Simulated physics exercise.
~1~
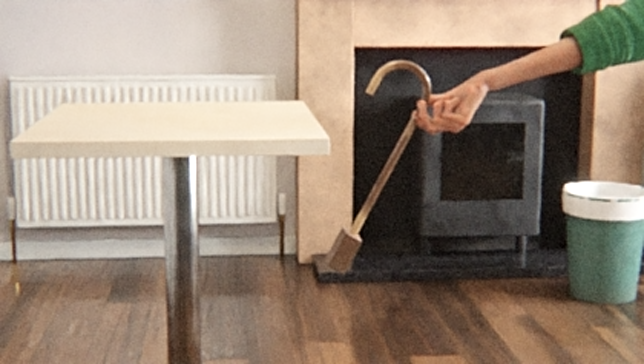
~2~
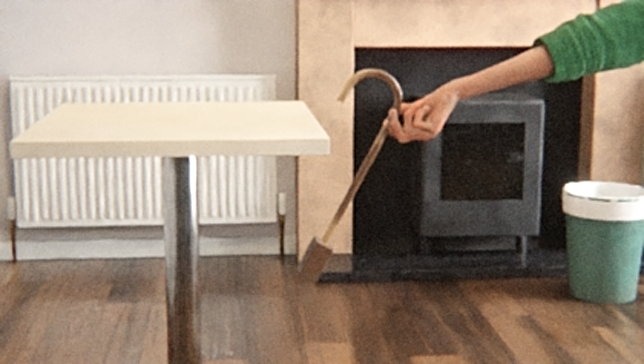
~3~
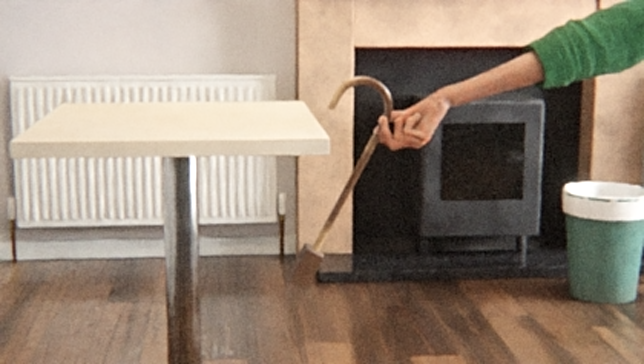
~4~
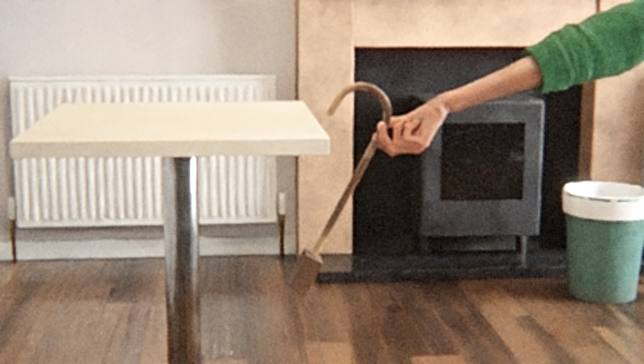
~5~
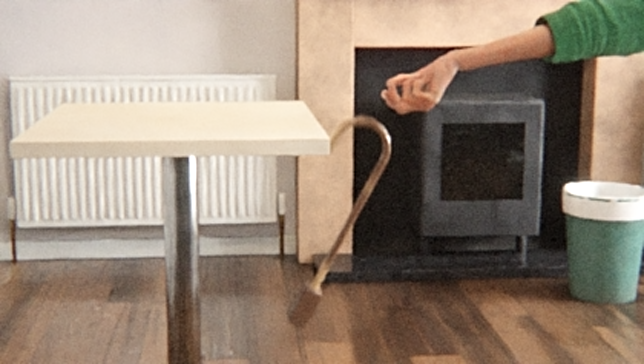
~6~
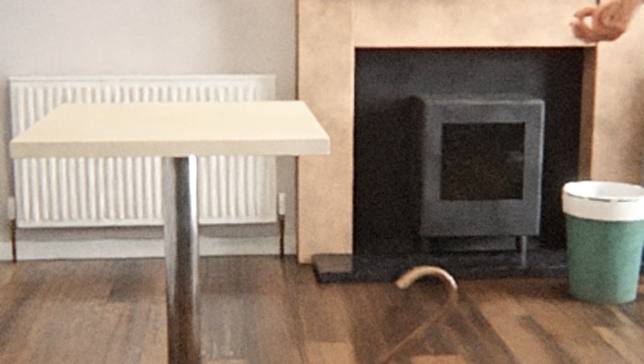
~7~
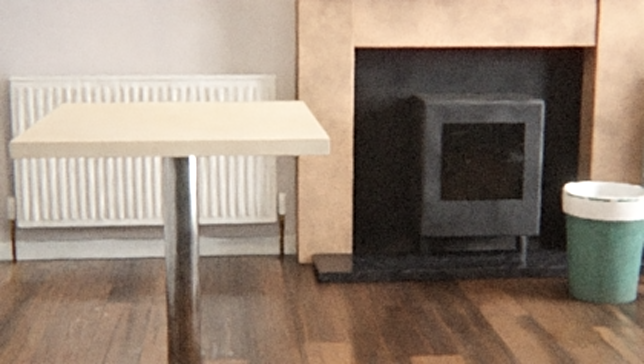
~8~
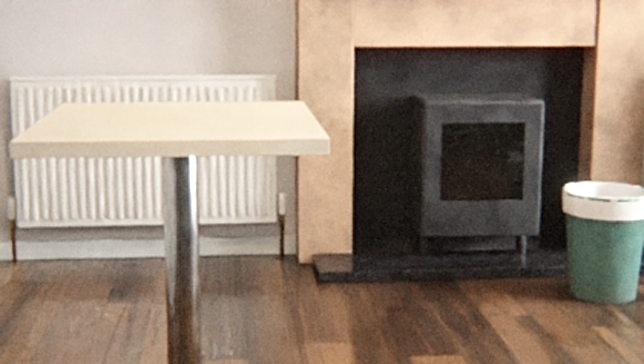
We see a hand bring a brown, crook-handled brush leftward to the edge of a pale table and let go, drawing back to the right. The brush slips off, drops toward the wooden floor and passes out of view, while the table stays in place.
